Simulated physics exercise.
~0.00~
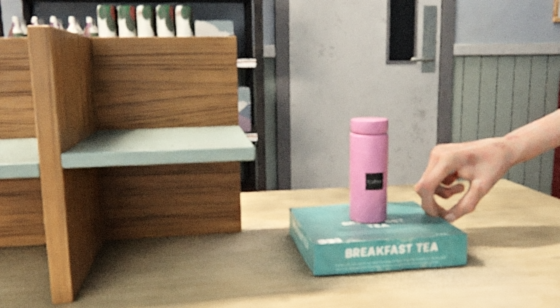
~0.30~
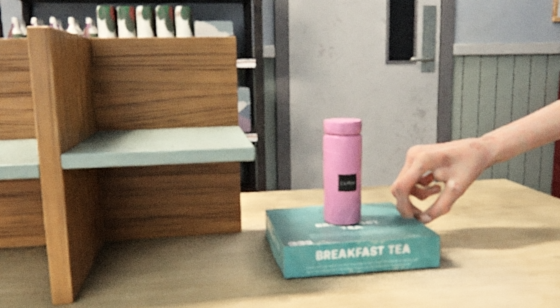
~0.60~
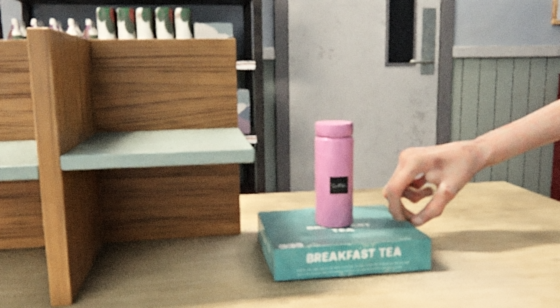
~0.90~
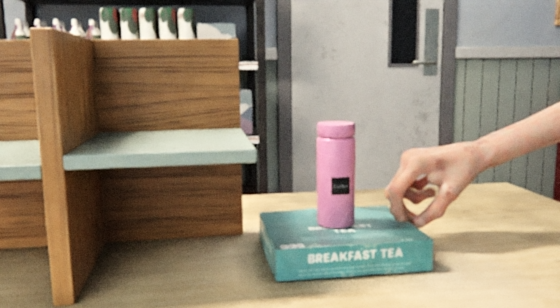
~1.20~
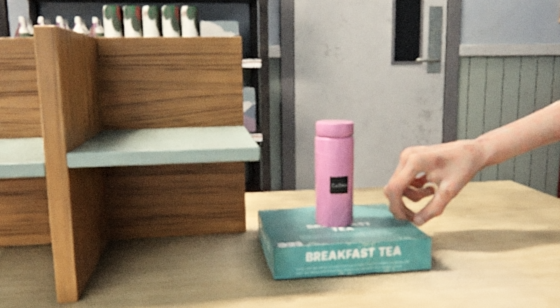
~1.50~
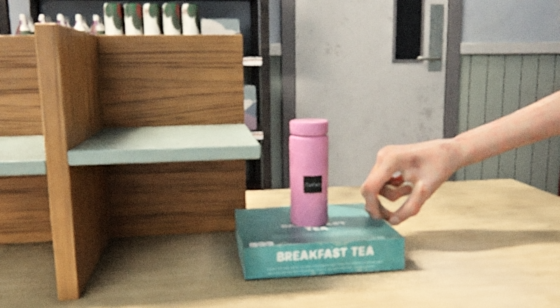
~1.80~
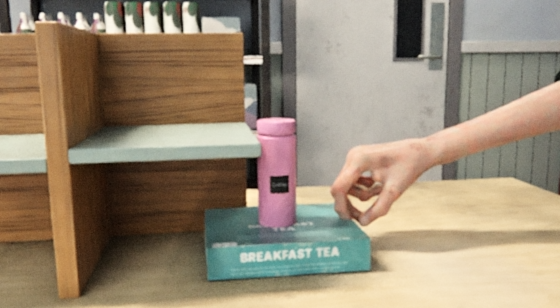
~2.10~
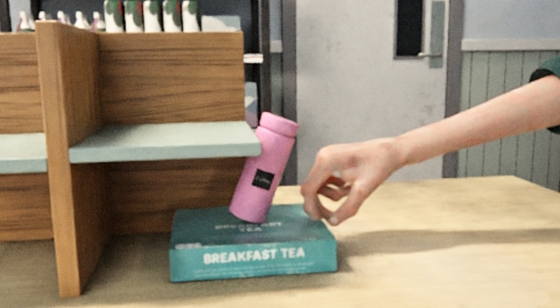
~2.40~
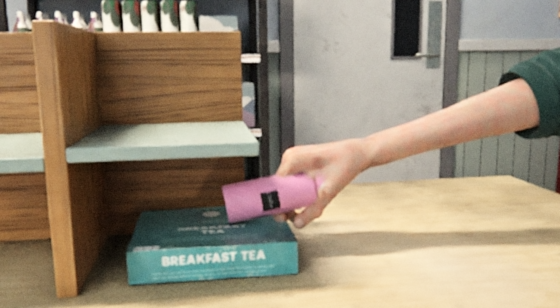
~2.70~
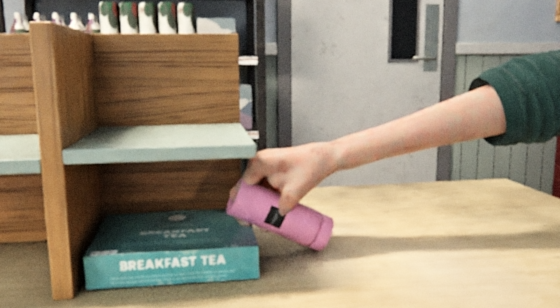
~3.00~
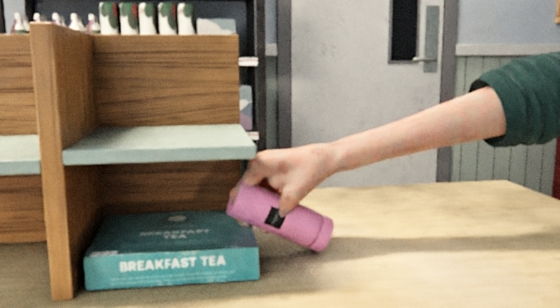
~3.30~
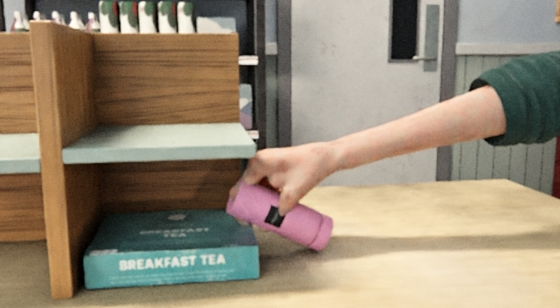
Turquoise tea box carrying an upright pink shaker sliding left by hand under a shelf, which knocks the shaker onto its side.
